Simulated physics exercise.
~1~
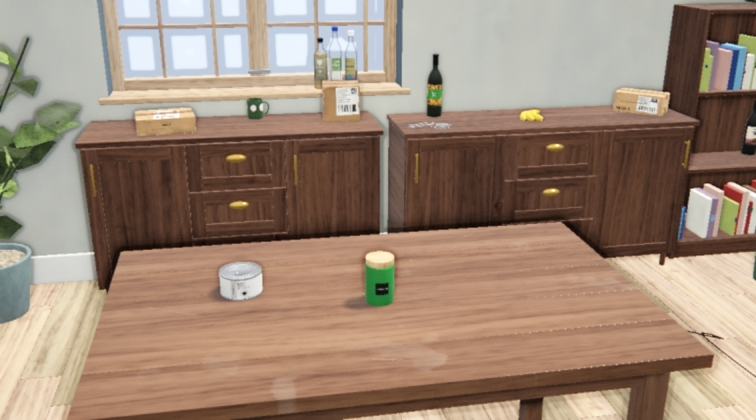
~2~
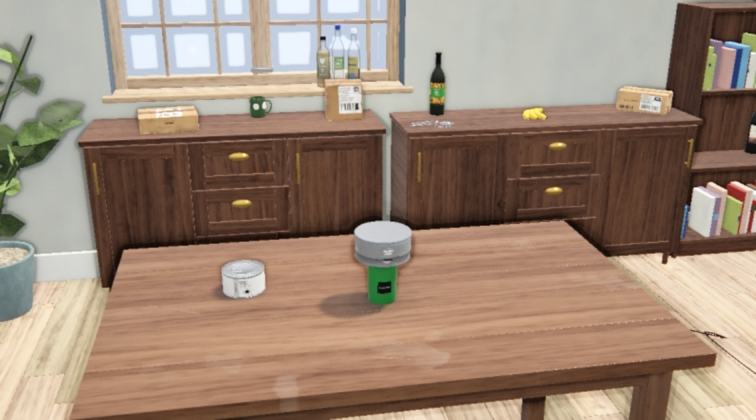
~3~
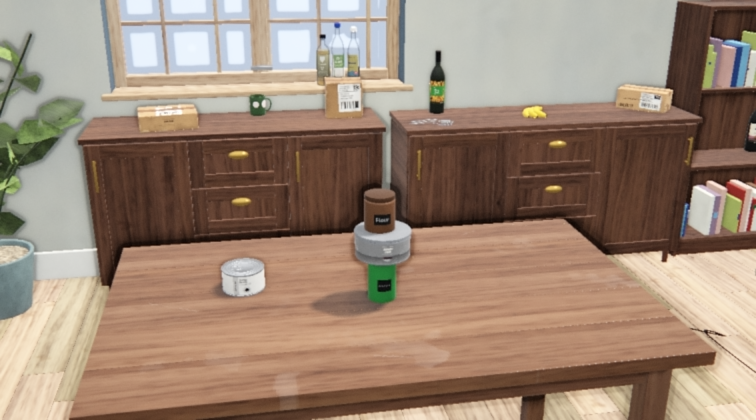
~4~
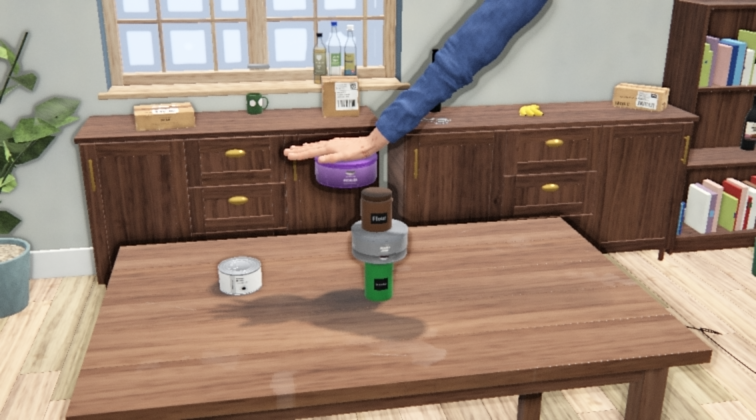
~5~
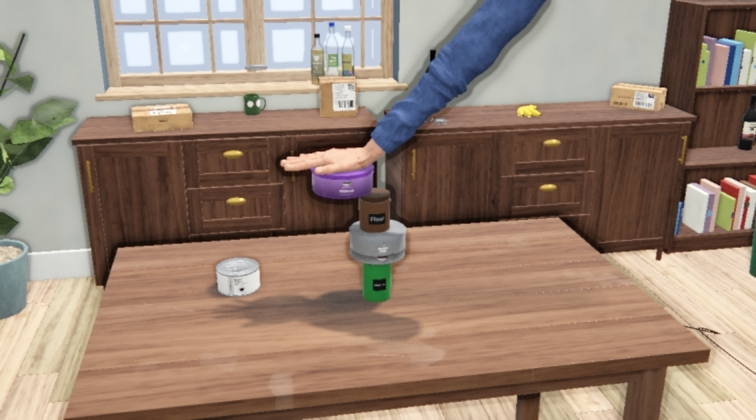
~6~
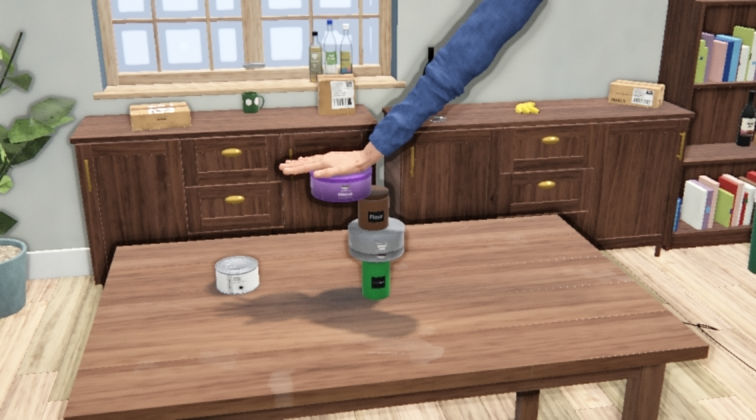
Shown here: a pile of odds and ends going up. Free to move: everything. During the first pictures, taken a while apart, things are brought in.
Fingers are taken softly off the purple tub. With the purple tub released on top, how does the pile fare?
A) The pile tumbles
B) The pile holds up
Answer: A.
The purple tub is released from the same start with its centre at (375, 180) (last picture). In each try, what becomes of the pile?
Stands firm.
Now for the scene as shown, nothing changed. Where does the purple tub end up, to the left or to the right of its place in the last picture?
It heads leftwards.
Then, 0.40 s after the last picture, purple tub now fallen.
Then, 0.70 s after the last picture, things are still on the move.
At rest, fallen, purple tub; the other 4 in place. Seen from the same camera at the end, purple tub near (245, 295). The pile comes apart.
